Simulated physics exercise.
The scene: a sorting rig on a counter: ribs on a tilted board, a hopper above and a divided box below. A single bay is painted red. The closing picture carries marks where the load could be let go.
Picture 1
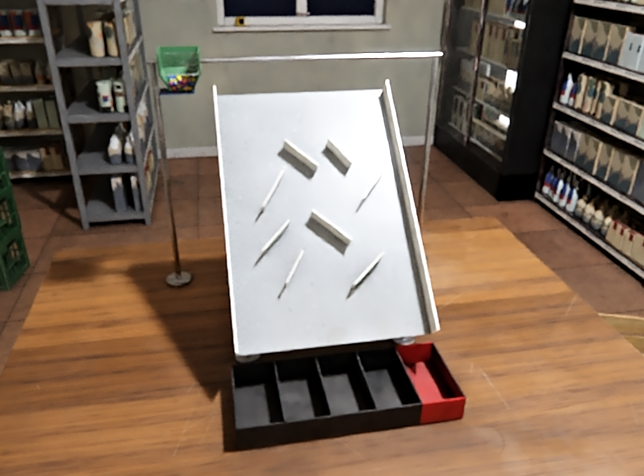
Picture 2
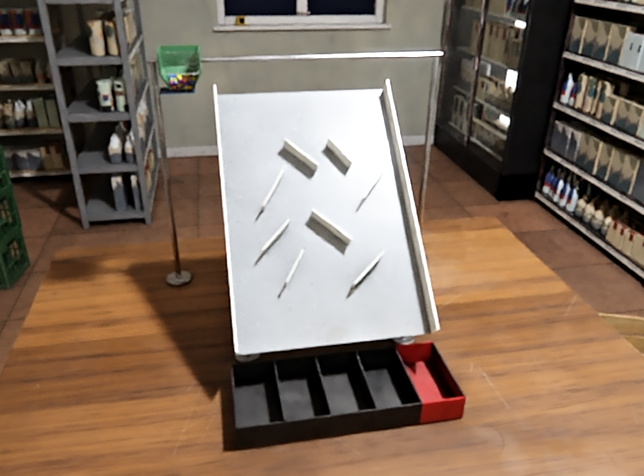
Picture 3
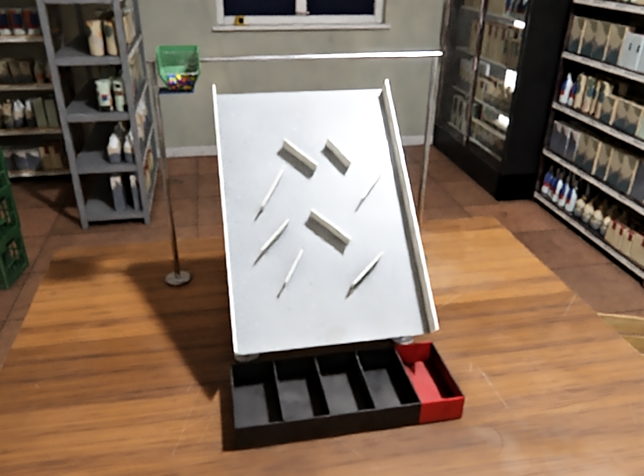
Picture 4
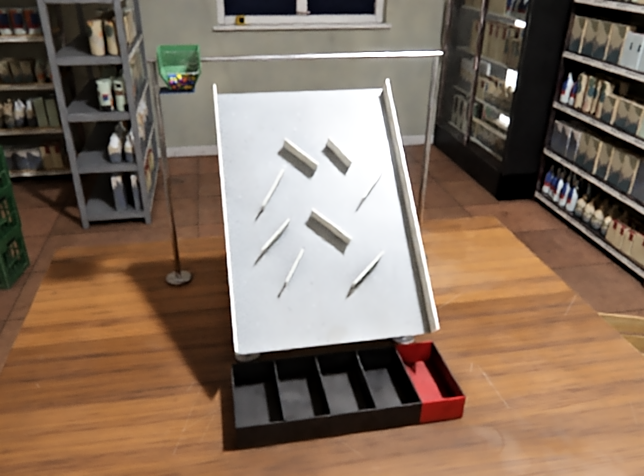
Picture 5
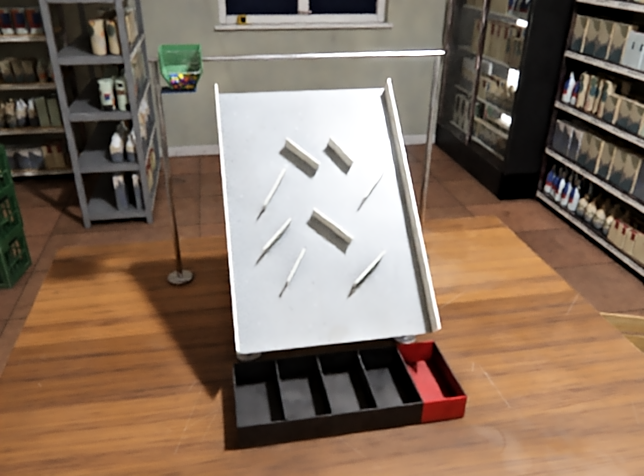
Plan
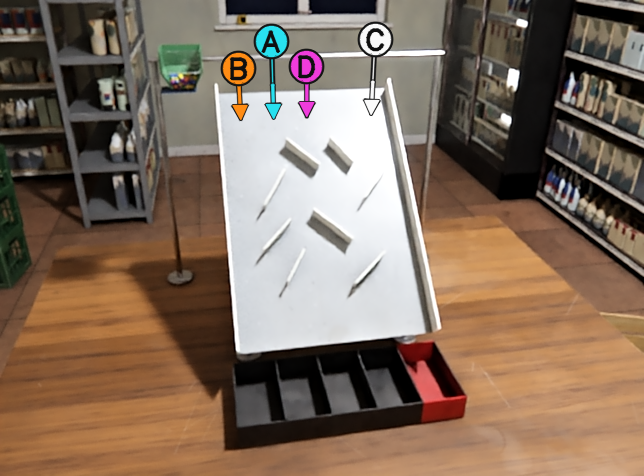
On a shop counter, a tilted white board with angled ribs standing motionless above a divided black box with one red bay.
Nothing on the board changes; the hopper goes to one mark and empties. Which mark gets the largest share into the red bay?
Best: C.
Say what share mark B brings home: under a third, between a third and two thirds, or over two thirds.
Mark B gives under a third.
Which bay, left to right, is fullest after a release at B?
The first from the left.
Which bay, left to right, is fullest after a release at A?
The first from the left.
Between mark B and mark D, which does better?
The answer is D.
On the marked copy, mark A meets the board at (273, 113); mark B meets the board at (240, 114); mark C meets the board at (371, 109); mark D meets the board at (306, 111).
Choosing A, a stray few in the red bay, most in other bays, about a quarter outside the box.
Choosing B, none in the red bay, most in other bays, about a quarter outside the box.
Choosing C, about a third in the red bay, about half in other bays, a small part outside the box.
Choosing D, a small part in the red bay, most in other bays, a small part outside the box.
